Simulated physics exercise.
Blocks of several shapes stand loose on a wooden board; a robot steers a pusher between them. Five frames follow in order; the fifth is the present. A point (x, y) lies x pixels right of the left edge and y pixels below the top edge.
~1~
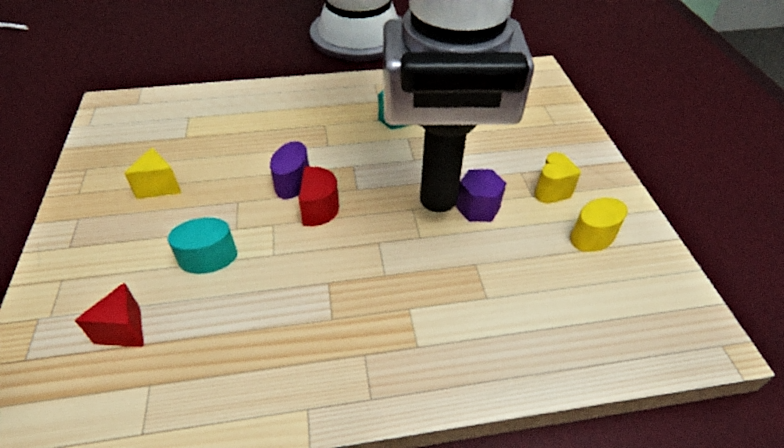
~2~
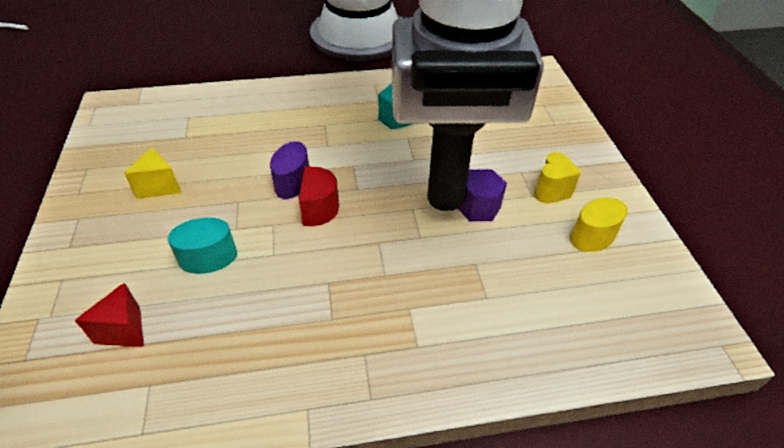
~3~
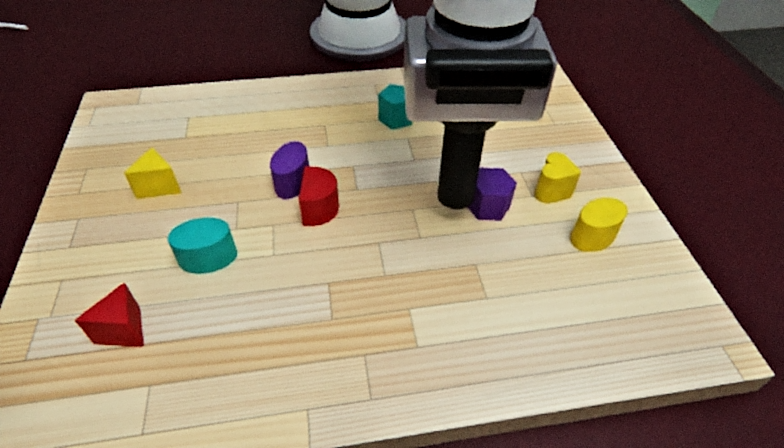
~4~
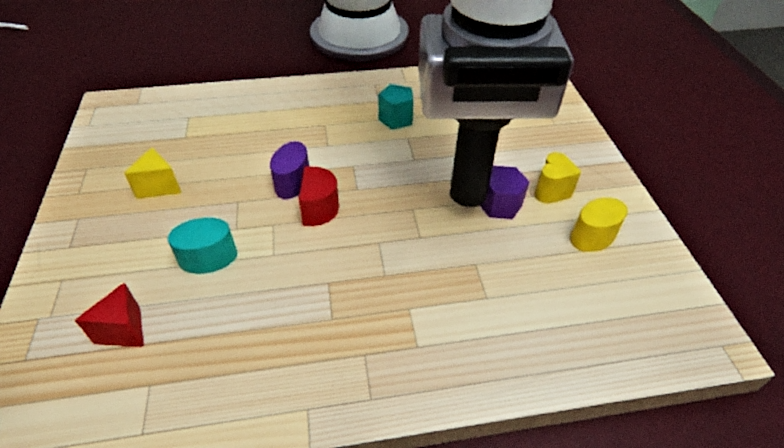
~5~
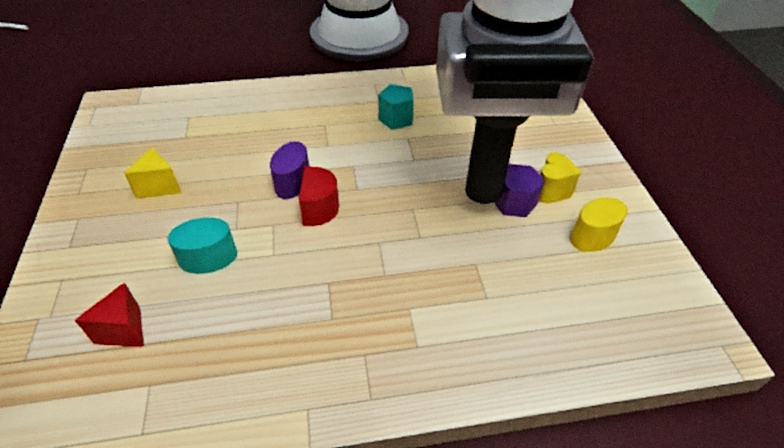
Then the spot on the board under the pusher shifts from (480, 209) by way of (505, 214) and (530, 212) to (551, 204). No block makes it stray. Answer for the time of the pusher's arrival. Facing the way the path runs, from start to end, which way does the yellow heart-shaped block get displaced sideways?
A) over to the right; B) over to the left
Option B.
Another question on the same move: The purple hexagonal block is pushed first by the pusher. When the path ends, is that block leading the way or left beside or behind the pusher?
Kept ahead.
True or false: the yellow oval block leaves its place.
The statement is false.
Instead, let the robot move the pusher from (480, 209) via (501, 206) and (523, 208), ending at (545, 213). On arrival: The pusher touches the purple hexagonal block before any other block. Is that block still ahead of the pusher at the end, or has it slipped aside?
I expect it to be in front.
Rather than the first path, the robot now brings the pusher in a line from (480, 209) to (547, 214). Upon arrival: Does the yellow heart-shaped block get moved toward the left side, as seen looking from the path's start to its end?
Yes, that is how it ends up.
What follows on the original path. Halfway along, pusher at (523, 197); purple hexagonal block at (561, 180); yellow heart-shaped block at (578, 160), turned 55° anticlockwise.
At the end, pusher at (557, 187); purple hexagonal block at (596, 174); yellow heart-shaped block at (594, 152), turned 95° anticlockwise; yellow oval block unmoved.
